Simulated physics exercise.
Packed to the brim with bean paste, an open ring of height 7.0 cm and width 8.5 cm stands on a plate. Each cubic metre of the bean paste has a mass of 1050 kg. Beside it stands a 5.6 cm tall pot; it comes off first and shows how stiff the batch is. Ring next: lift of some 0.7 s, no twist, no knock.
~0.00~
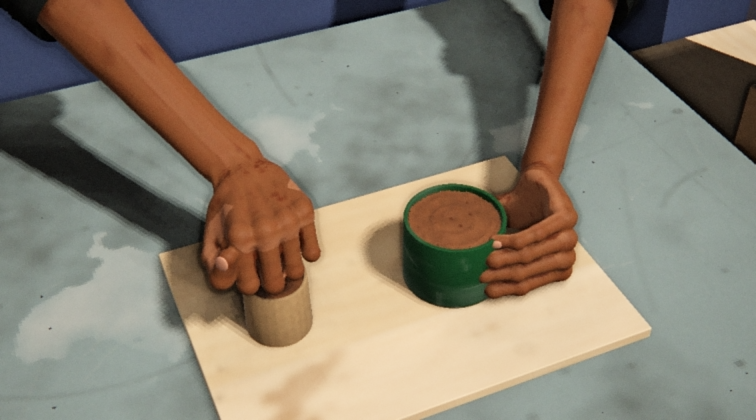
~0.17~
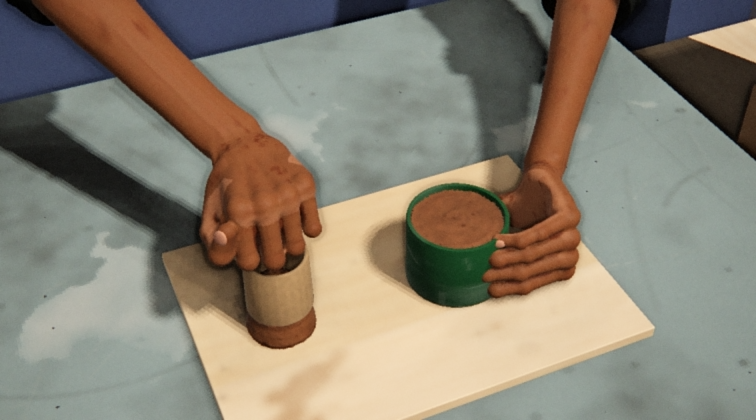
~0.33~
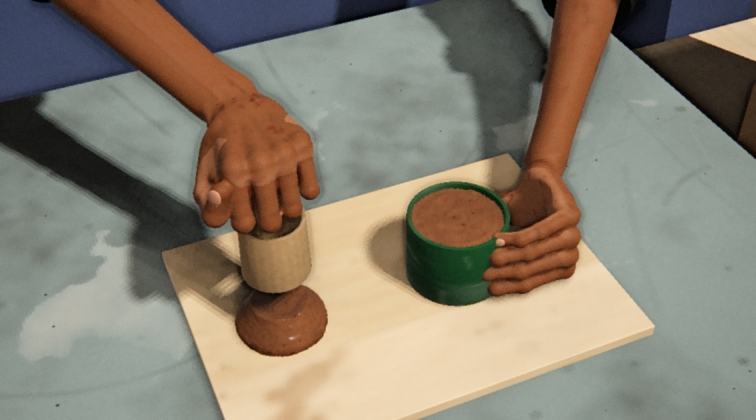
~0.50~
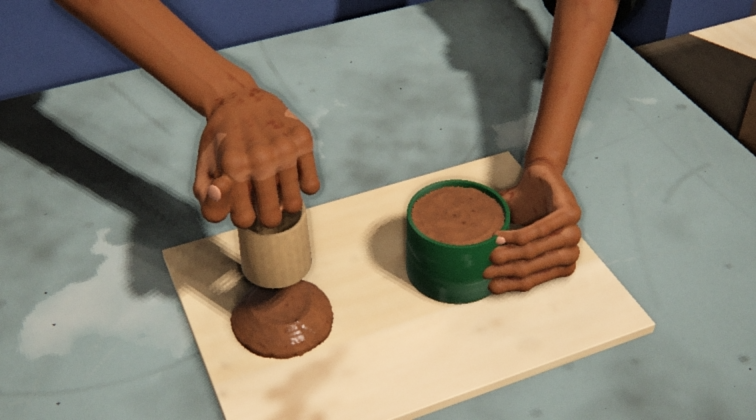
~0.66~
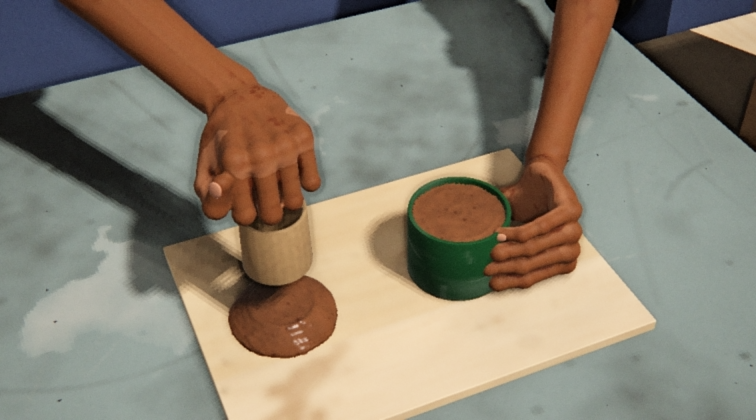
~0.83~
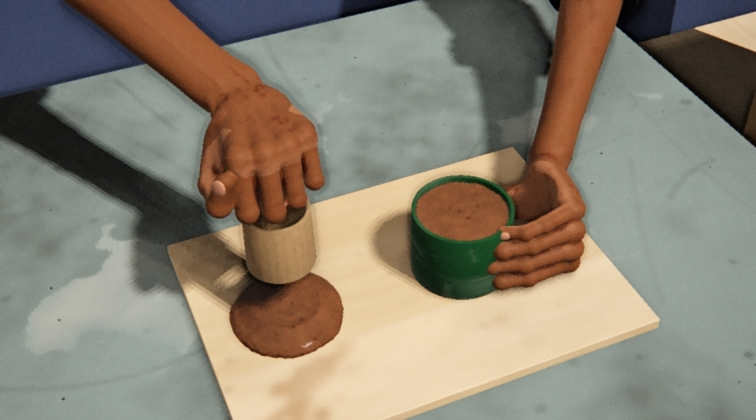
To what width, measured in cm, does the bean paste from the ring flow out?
It flows out to about 20.2 cm.
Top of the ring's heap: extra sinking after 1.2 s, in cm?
About 2.5 cm.
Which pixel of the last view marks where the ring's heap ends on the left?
That point lies close to (353, 271) in the last picture.
After 1.0 s, the ring is up 1.5 cm; the bean paste has come down 0.2 cm to 6.8 cm and is 9.4 cm wide.
After 1.2 s, the ring is up 4.7 cm; the bean paste has come down 2.6 cm to 4.4 cm and is 13 cm wide.
After 1.4 s, the ring is up 7.8 cm; the bean paste has come down 4.1 cm to 2.9 cm and is 16 cm wide.
After 1.6 s, the ring is clear; the bean paste has come down 4.4 cm to 2.6 cm and is 17 cm wide.
After 4.5 s, at rest, the ring is clear; the bean paste has come down 4.9 cm to 2.1 cm and is 20 cm wide.
